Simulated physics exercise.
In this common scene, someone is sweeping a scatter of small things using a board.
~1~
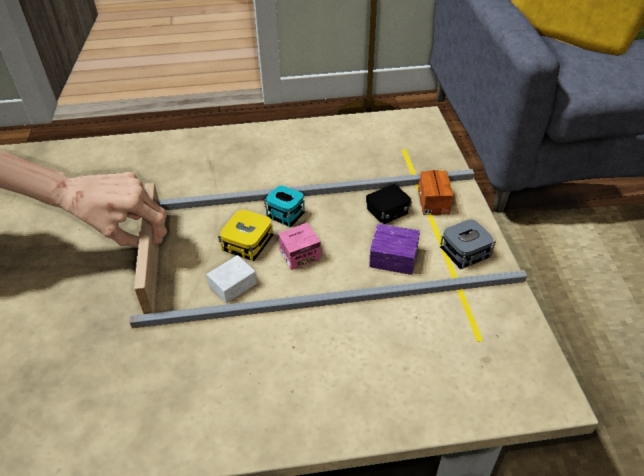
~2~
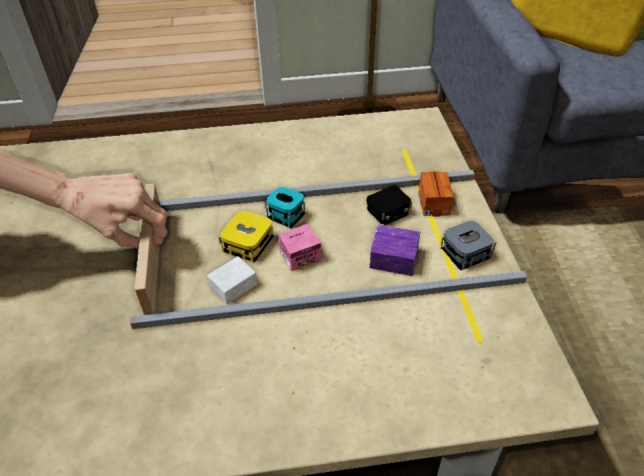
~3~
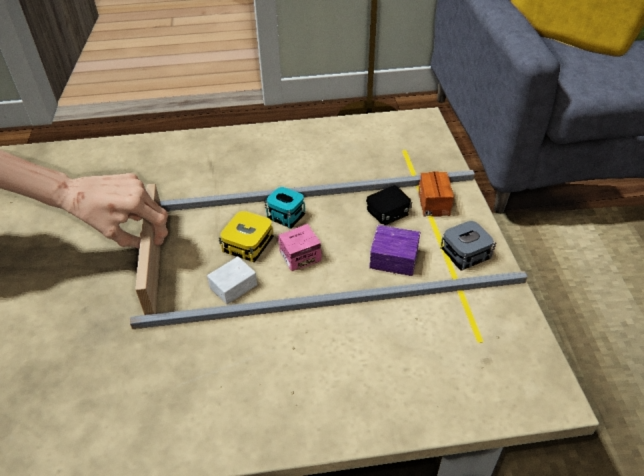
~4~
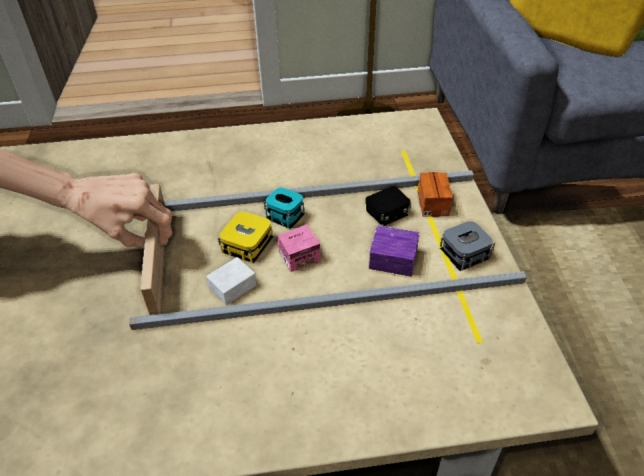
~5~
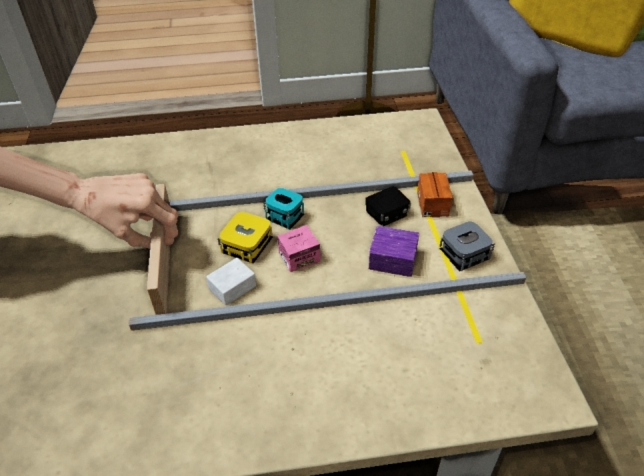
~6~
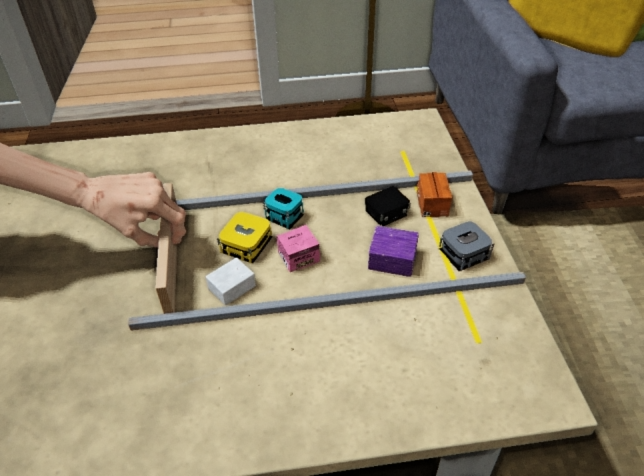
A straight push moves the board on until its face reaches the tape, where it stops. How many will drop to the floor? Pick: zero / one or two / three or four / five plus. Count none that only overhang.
That comes to one or two.
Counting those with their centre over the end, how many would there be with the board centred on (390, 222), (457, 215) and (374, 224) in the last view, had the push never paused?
Going through the three places, I get 0, 4 and 0.
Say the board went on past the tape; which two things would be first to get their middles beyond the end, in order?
In order: The grey case, the orange box.
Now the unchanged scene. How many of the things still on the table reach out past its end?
2 overhanging.
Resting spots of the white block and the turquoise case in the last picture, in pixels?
Listed as asked: First (469, 263), and then (435, 186).
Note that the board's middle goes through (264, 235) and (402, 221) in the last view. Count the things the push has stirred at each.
At the first point the count is 4, at the second it's 8.
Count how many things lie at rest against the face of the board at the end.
That number would be 4.
Soon after, none off yet; grey case at rest near (466, 246); orange box at rest near (434, 195); black case at rest near (387, 207).
Then, none off yet; grey case at rest near (466, 246); orange box at rest near (436, 195); black case moved a little near (404, 204).
At rest, the number that fall off is one or two; fallen, orange box and grey case.
